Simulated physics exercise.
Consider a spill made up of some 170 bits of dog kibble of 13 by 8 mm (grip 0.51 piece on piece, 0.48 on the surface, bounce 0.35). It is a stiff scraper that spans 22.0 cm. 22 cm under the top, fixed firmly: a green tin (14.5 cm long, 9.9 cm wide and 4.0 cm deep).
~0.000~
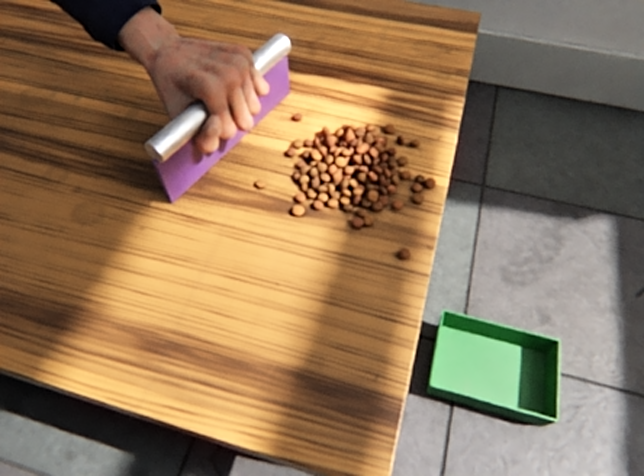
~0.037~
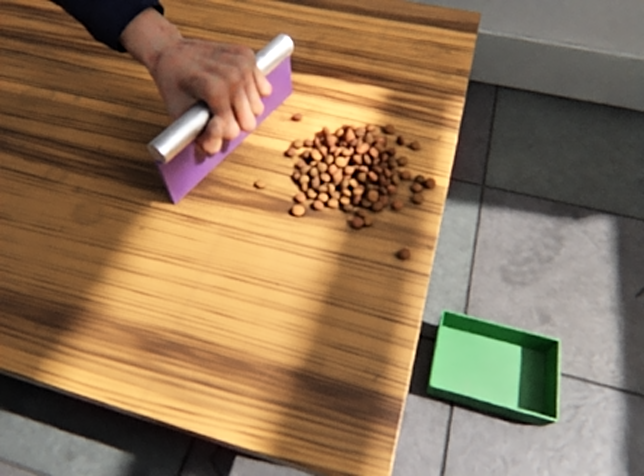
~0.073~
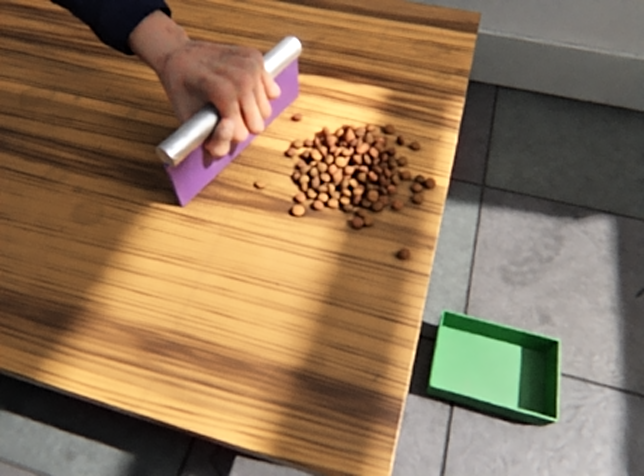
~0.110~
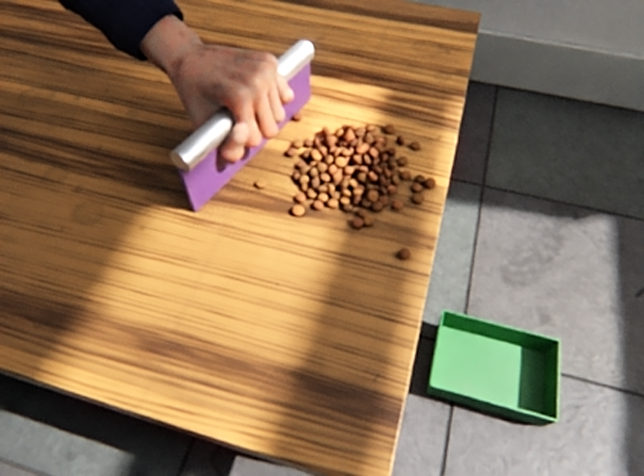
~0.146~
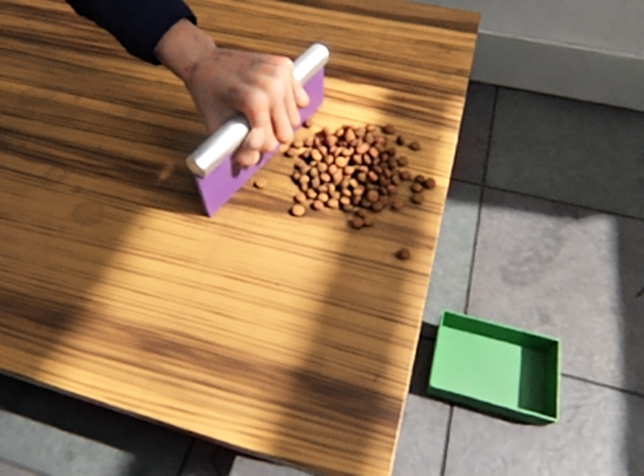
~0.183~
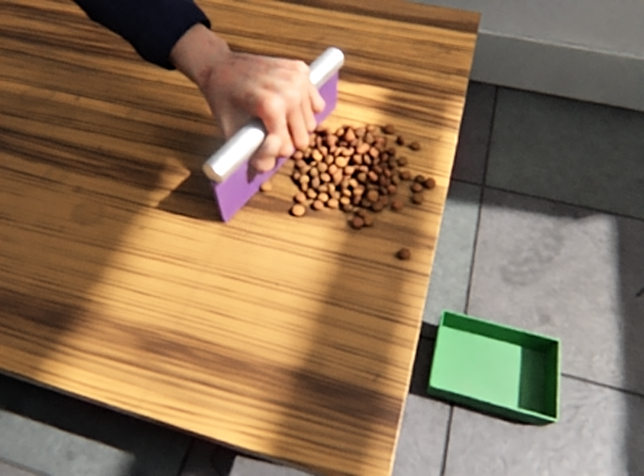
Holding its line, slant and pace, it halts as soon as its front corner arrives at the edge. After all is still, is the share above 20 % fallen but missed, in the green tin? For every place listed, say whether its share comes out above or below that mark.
Missed - above, green tin - below.
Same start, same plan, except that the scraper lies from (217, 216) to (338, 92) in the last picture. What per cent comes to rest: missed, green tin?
Missed 30, green tin 45.
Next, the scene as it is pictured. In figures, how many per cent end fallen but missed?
It comes to about 55 percent.
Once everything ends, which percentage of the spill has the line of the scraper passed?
Around 5 in a hundred.
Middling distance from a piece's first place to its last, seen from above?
That works out to roughly 18 centimetres.
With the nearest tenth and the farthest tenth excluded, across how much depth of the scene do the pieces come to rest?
About 20 cm.
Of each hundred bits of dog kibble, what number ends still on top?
Around 30 in a hundred.
After 0.38 s, scraper 17 cm from its start, spill 14 cm wide; still on top 100 %.
Then, at 0.57 s, scraper 22 cm from its start, spill 16 cm wide; off the edge, not caught 50 %, still on top 50 %.
Then, at 0.74 s, scraper 22 cm from its start, spill 19 cm wide; green tin 10 %, off the edge, not caught 55 %, still on top 35 %.
At rest (1.7 s), green tin 10 %, fallen but missed 55 %, still on top 30 %.
